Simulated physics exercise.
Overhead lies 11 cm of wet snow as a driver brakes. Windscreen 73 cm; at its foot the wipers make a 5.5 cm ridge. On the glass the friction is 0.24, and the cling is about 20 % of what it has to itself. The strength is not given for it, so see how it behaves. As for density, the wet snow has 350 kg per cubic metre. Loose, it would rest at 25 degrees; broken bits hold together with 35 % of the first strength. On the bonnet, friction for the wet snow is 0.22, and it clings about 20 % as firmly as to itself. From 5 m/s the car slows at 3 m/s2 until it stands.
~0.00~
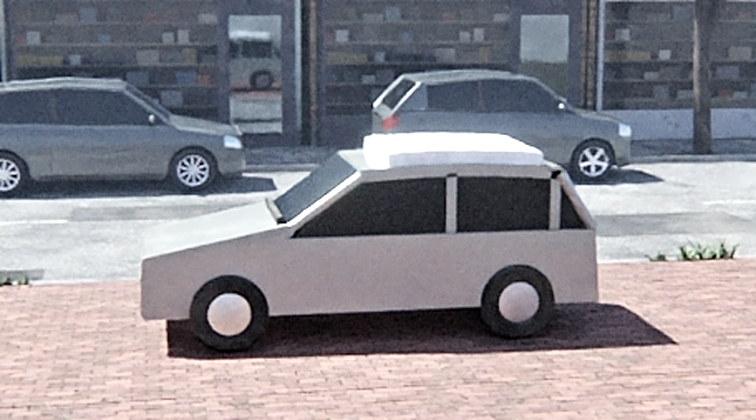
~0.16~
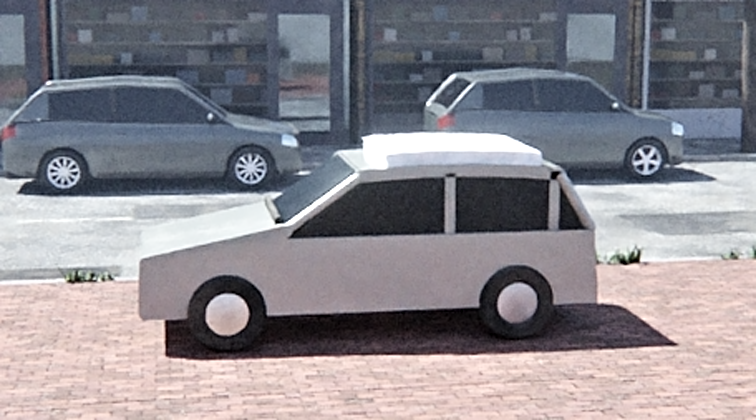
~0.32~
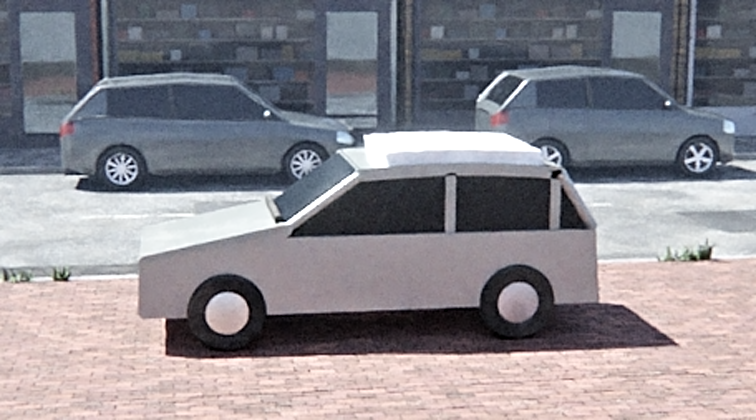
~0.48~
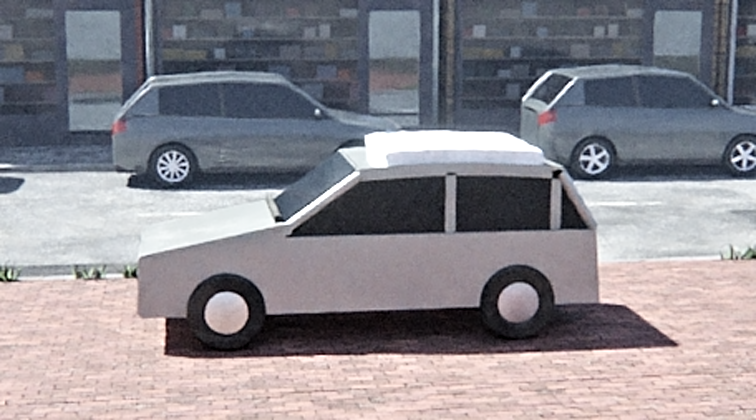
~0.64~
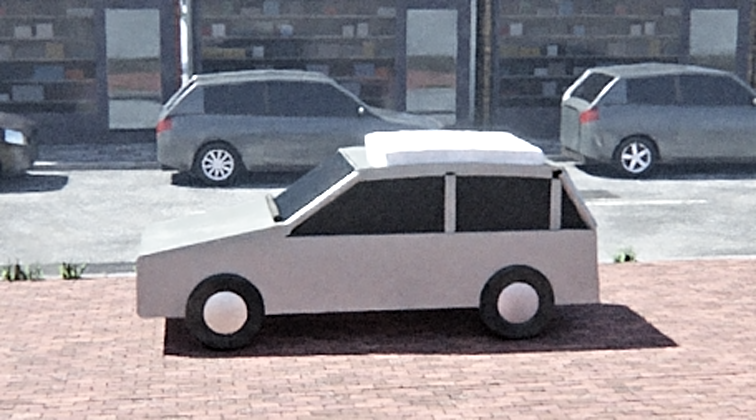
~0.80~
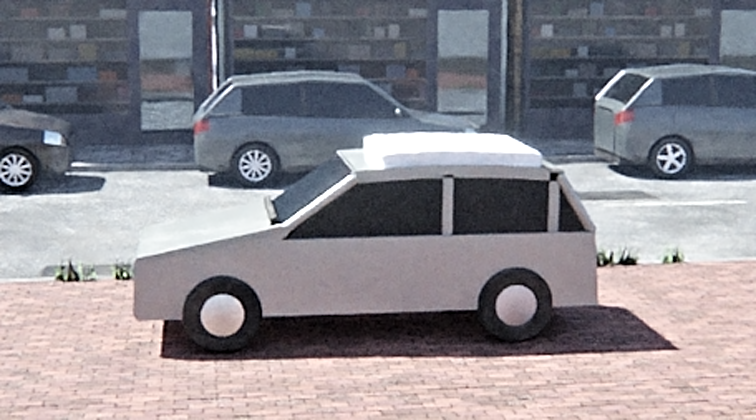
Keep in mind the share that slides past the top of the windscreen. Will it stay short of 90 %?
Yes, it stays under 90 %.
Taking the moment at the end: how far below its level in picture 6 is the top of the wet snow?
By my estimate, near 0 cm.
After 1.32 s, all of the snow is on the roof, none on the glass, none on the bonnet and none has gone off the nose.
After 1.94 s, all of the snow is on the roof, none on the glass, none on the bonnet and none has gone off the nose.
After 2.55 s, all of the snow is on the roof, none on the glass, none on the bonnet and none has gone off the nose.
After 3.17 s, all of the snow is on the roof, none on the glass, none on the bonnet and none has gone off the nose.
After 3.27 s, all of the snow is on the roof, none on the glass, none on the bonnet and none has gone off the nose.
